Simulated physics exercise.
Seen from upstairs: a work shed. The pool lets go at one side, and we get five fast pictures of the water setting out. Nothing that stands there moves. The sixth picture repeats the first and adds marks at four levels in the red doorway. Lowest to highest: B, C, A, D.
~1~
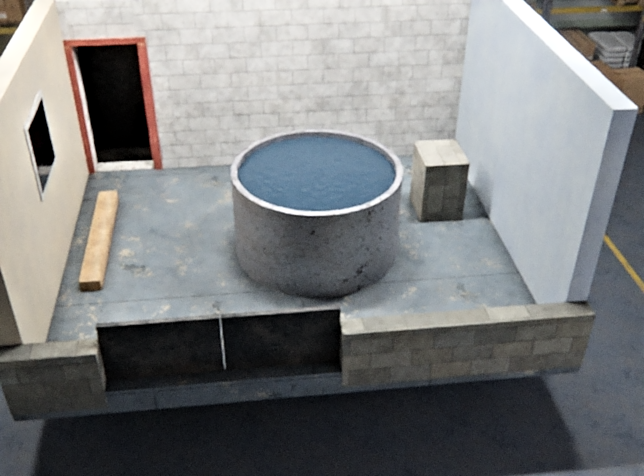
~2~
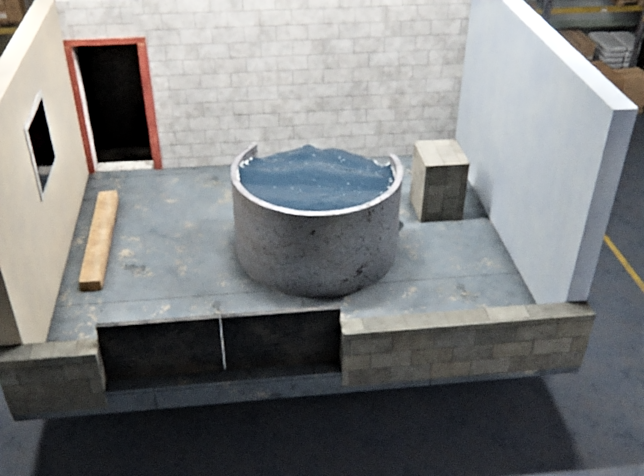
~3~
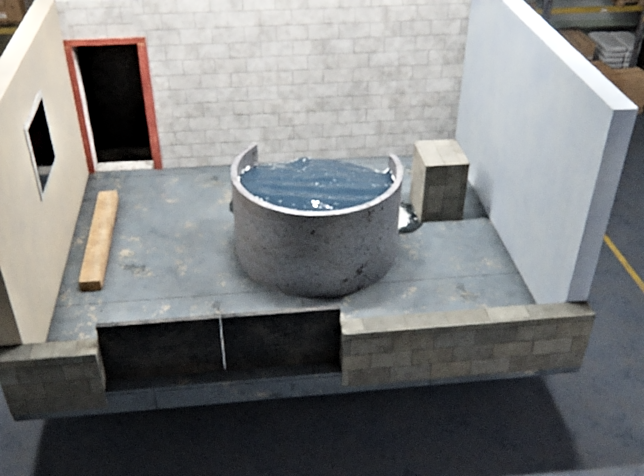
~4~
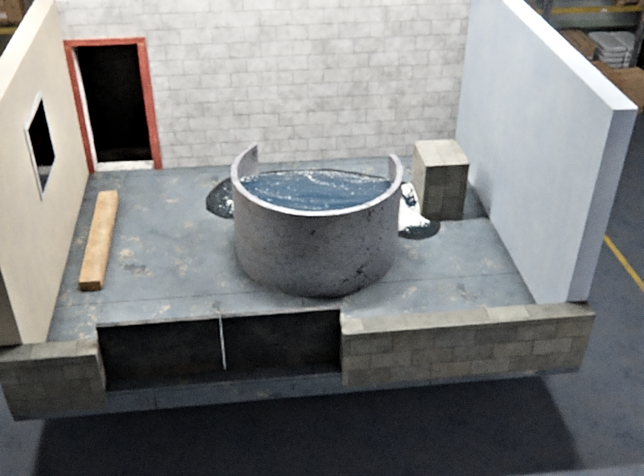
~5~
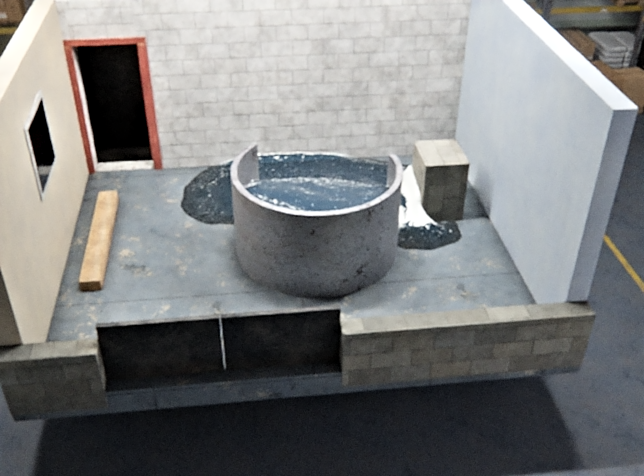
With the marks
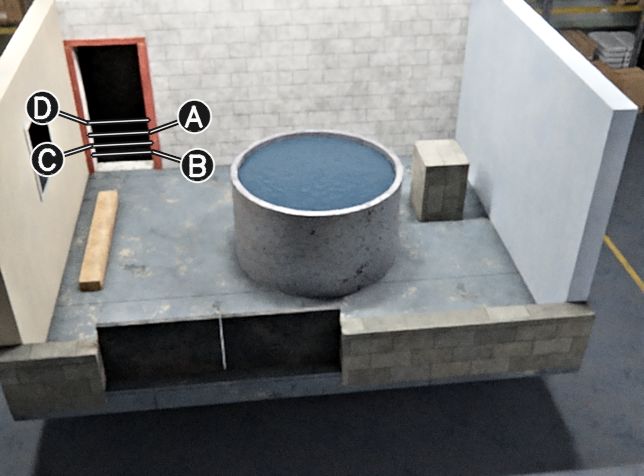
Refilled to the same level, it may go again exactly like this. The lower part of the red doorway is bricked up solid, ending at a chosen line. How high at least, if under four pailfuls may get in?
The limit is B.
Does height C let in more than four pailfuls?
No.
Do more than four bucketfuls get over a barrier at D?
No, not at all.
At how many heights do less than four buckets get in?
All of the four.
On the marked copy, A at (119, 133); B at (123, 153); C at (121, 144); D at (117, 121); from the bottom up B, C, A, D.
If A is chosen, nothing gets over.
If B is chosen, a bucket or two gets in.
If C is chosen, nothing gets over.
If D is chosen, nothing gets over.
